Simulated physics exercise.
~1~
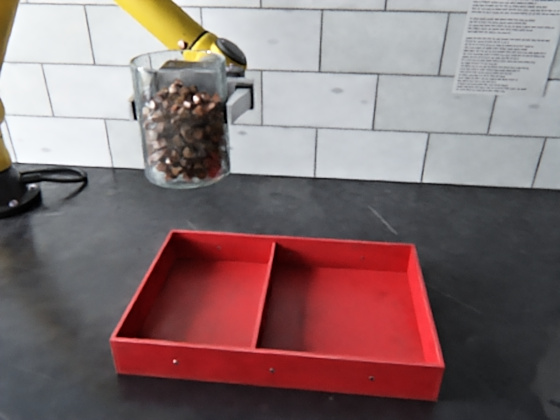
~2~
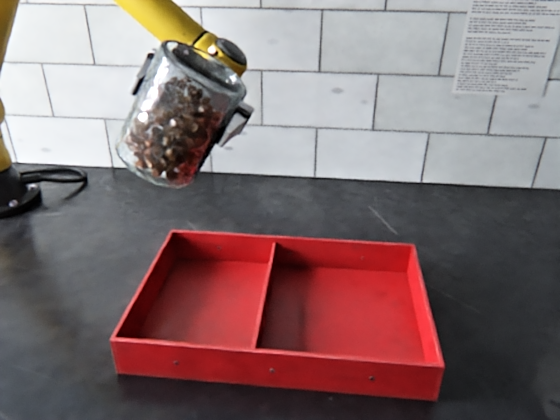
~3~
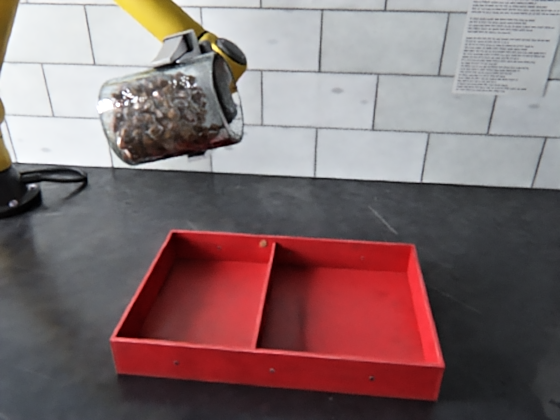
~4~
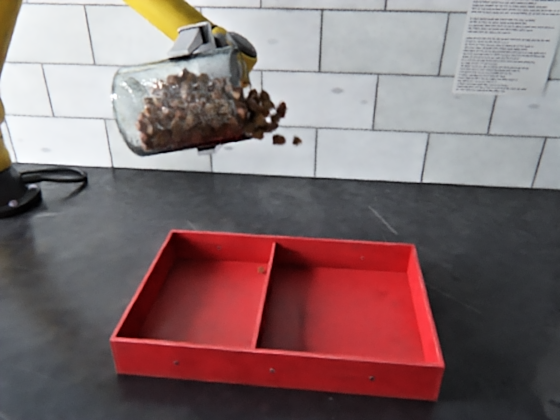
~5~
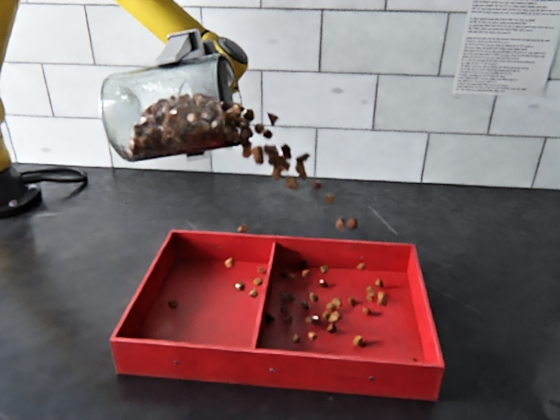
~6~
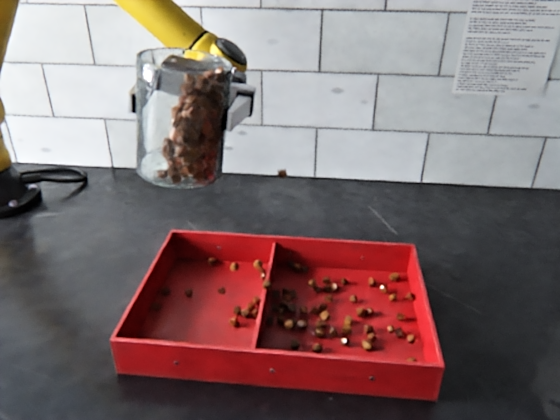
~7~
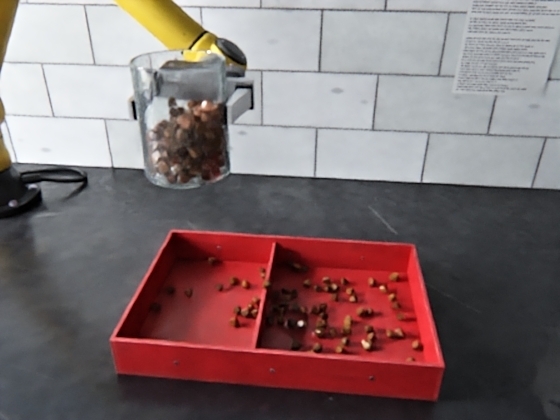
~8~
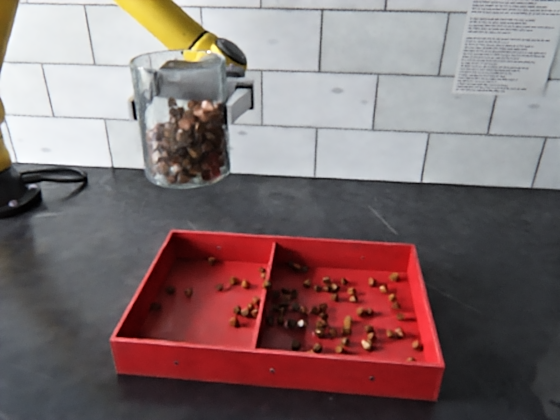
A yellow robot arm tipped a clear beaker of brown pellets onto its side above a divided red tray, spilling some mostly into the right section and a few into the left, then turned it upright with most pellets still inside.
